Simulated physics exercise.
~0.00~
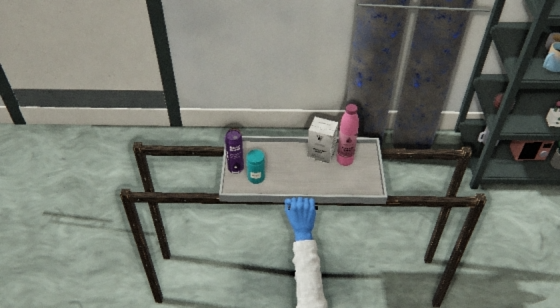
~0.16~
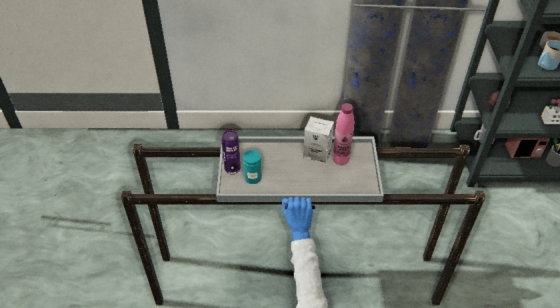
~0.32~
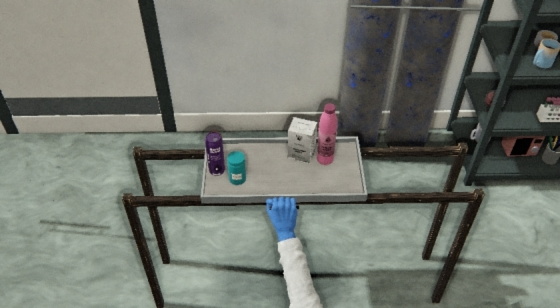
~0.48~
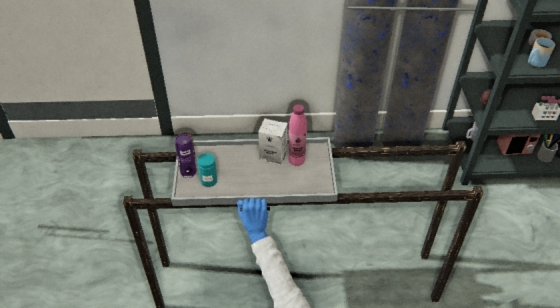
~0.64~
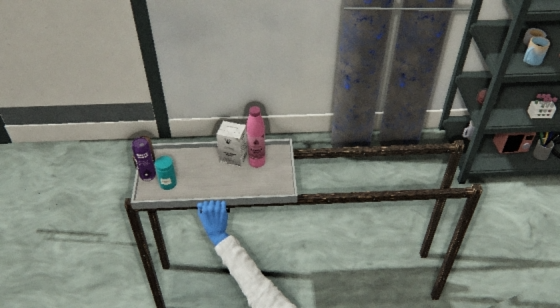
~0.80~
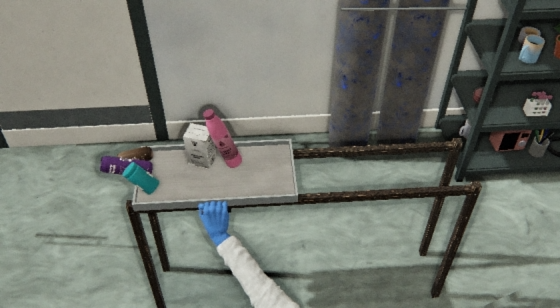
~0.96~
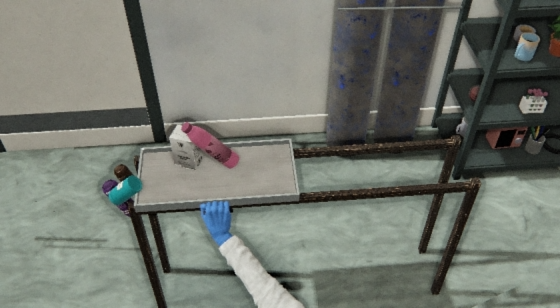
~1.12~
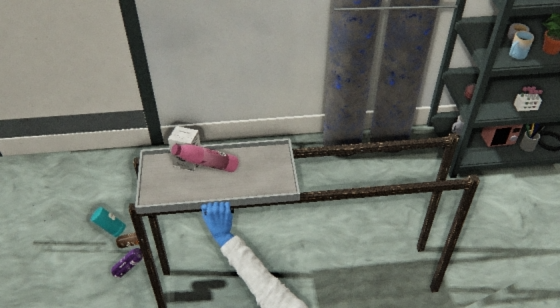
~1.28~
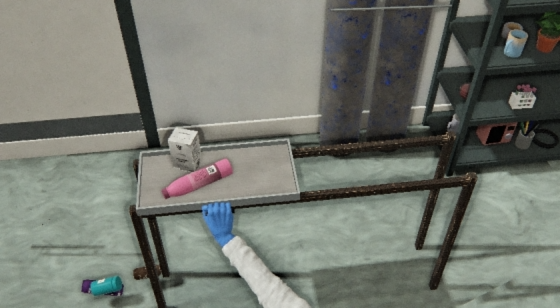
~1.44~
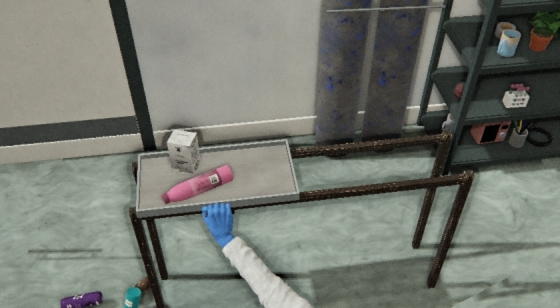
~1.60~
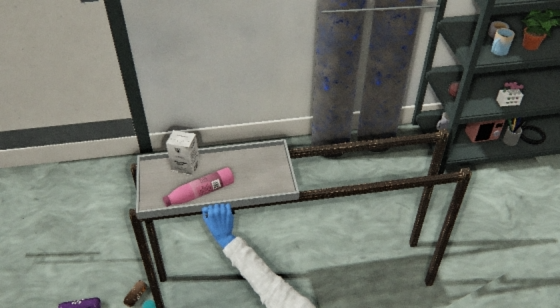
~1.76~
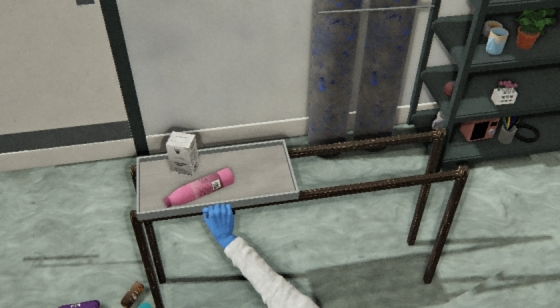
In a room with a pale green floor, seen from above and in front, a grey tray rests on dark, rusty rails, with shelving at the right. A purple container and a turquoise jar stand at its left, a white carton and a pink bottle toward its right. A blue-gloved hand slides the tray left, faster and faster, until it stops at the left end. The purple container, the turquoise jar and a brown can topple over the left edge and fall to the floor. The pink bottle tips against the carton, then drops flat, staying aboard beside the upright carton.
